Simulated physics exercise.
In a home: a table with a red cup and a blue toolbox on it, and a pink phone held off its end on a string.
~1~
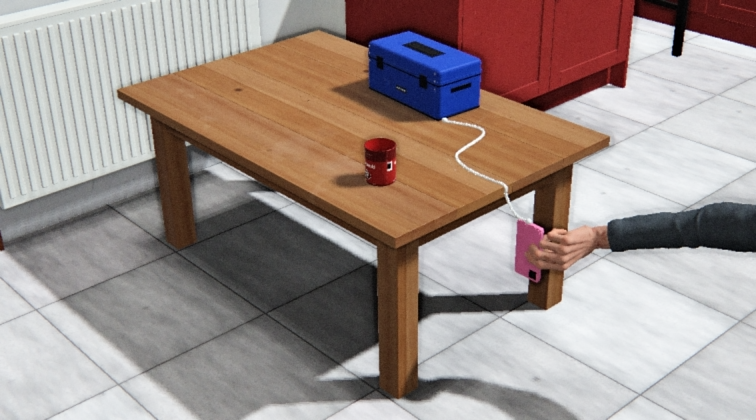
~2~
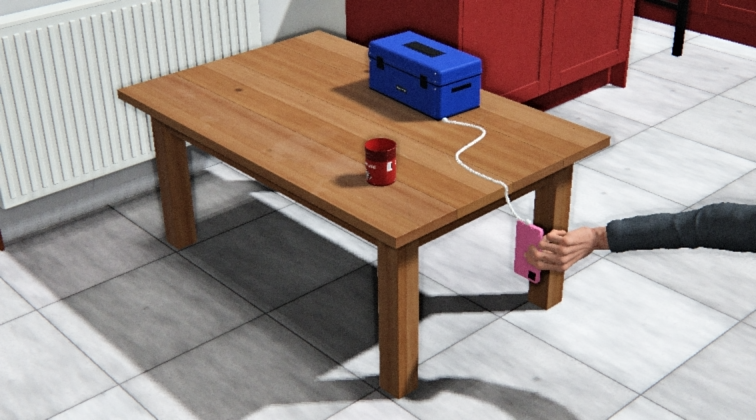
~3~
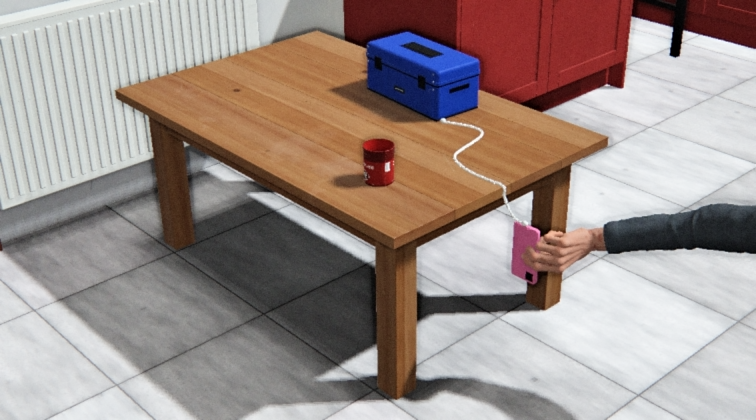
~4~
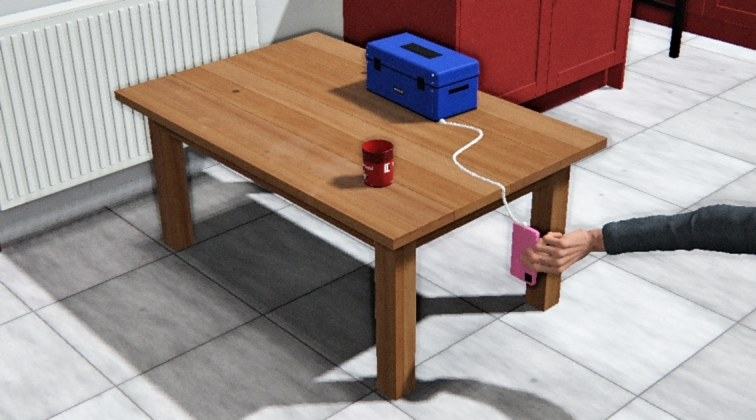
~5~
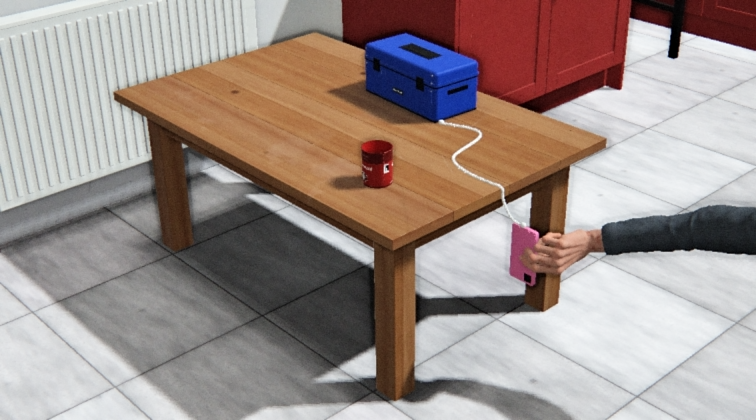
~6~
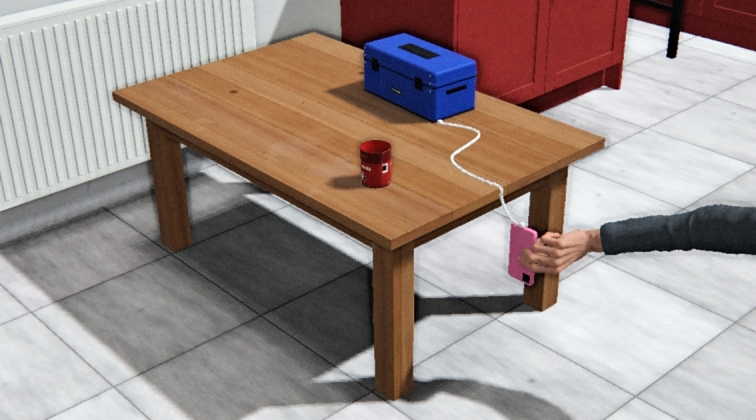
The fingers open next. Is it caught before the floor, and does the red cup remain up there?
So the pink phone is left hanging while the red cup holds its position.
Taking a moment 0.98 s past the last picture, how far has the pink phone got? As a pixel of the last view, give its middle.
It has reached (534, 283) by then.
Then, 0.98 s after the last picture, phone below the edge near (534, 283); toolbox unmoved; cup unmoved.
Then, 1.94 s after the last picture, phone below the edge near (530, 285); toolbox unmoved; cup unmoved.
At rest, phone below the edge near (504, 269); toolbox unmoved; cup unmoved. The pink phone swings from the edge and the red cup stays on top.
